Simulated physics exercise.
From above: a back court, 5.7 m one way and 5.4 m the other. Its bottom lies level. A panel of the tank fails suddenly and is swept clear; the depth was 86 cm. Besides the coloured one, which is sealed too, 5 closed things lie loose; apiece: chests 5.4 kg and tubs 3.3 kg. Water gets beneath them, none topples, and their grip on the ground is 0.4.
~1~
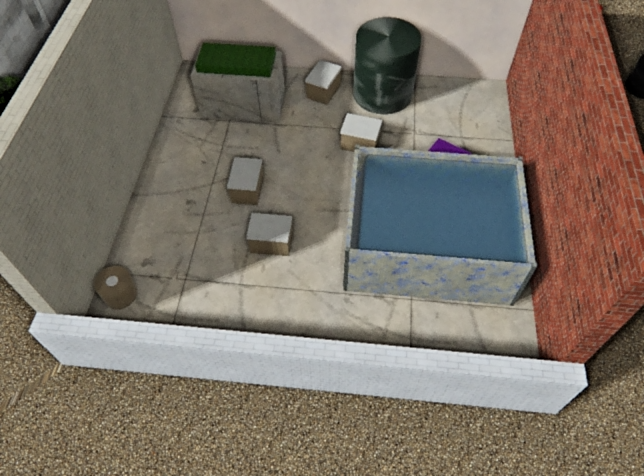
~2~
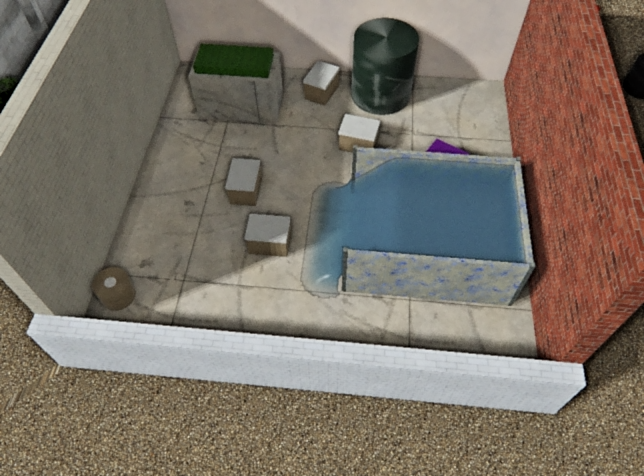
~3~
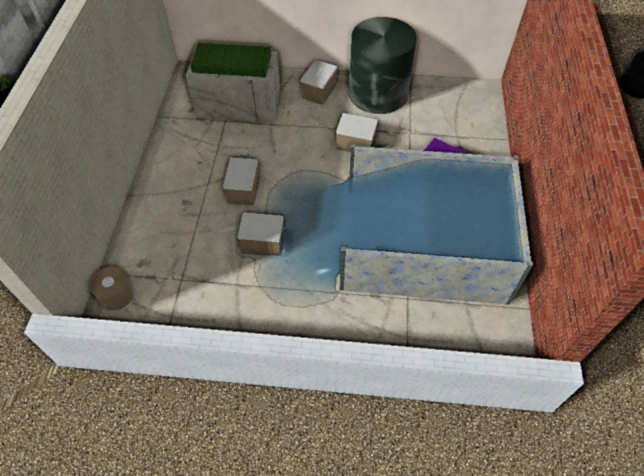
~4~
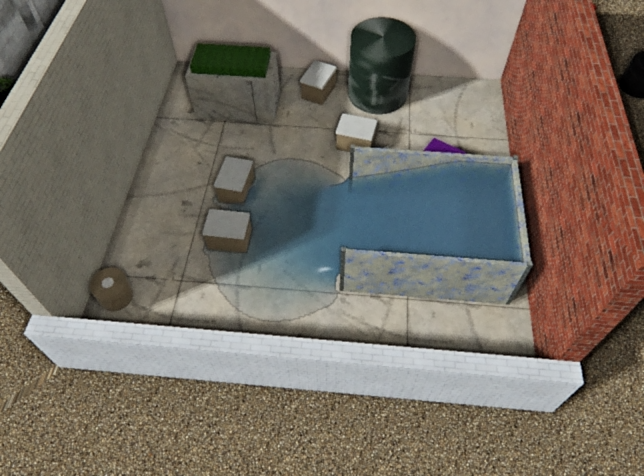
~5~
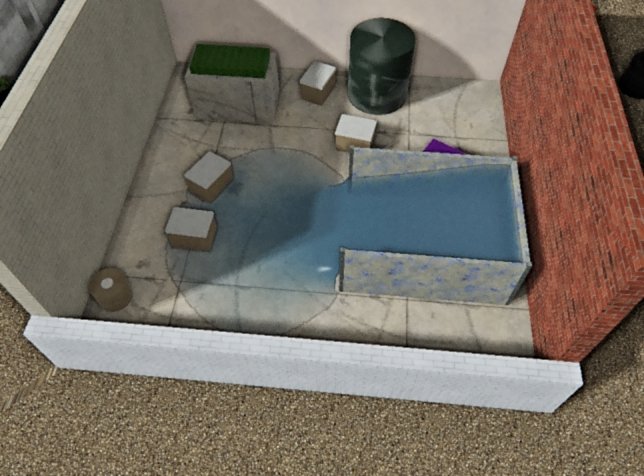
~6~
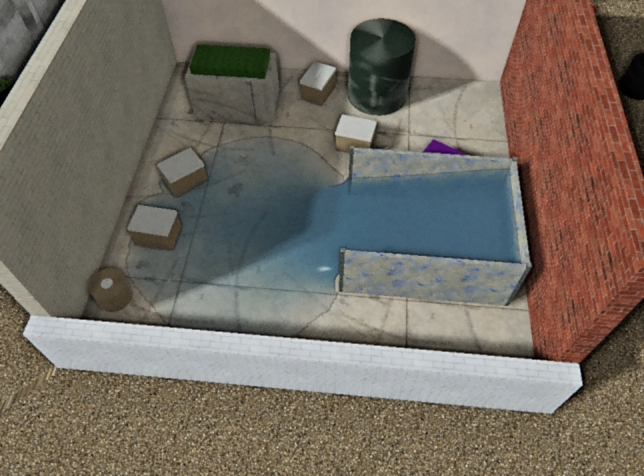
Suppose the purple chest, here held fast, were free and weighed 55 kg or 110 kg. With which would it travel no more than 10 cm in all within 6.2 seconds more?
Verdict: The lower weight is enough.
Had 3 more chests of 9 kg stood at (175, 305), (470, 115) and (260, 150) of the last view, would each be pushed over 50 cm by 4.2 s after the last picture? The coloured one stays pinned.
In turn: Over, less, over.
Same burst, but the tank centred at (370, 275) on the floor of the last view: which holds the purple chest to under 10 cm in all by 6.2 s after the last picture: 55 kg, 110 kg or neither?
In that case the smaller load will do.
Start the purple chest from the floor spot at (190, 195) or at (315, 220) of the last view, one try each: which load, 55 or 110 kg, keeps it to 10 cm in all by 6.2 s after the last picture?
In turn: Neither holds; neither holds.
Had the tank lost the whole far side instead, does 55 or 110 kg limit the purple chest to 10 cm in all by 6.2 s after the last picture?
In that case neither load is enough.
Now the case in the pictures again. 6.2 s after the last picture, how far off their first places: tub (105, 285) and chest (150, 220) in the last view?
In turn: 500 cm, 200 cm.
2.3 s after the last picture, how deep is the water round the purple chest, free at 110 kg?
About 0 cm.
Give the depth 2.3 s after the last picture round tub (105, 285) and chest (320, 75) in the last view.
About 26 and 4 cm.
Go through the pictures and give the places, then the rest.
In the first picture, the purple chest at (449, 154), on the bottom; water covers 3.4 m2; 0 of 6 have shifted.
In the second picture, the purple chest at (447, 154) rests on the ground; 4.4 m2 under water; 0 of 6 have shifted.
In the third picture, the purple chest at (444, 153) rests on the ground; 5.8 m2 under water; 1 of 6 have shifted.
In the fourth picture, the purple chest at (444, 153) rests on the ground; 7.4 m2 under water; 2 of 6 have shifted.
In the fifth picture, the purple chest at (443, 154) rests on the ground; 9.4 m2 under water; 2 of 6 have shifted.
In the sixth picture, the purple chest at (443, 155), on the bottom; 11.7 m2 under water; 2 of 6 have shifted.
Then, 0.6 s after the last picture the purple chest would be 0 cm from its start with 55 kg and 0 cm from its start with 110 kg; 0 cm of water round it then.
Then, 2.3 s after the last picture the purple chest would be 0 cm from its start with 55 kg and 0 cm from its start with 110 kg; 0 cm of water round it then.
Then, 4.2 s after the last picture the purple chest would be 1 cm from its start with 55 kg and 0 cm from its start with 110 kg; 4 cm of water round it then.
Then, 6.2 s after the last picture the purple chest would be 1 cm from its start with 55 kg and 0 cm from its start with 110 kg; 14 cm of water round it then.
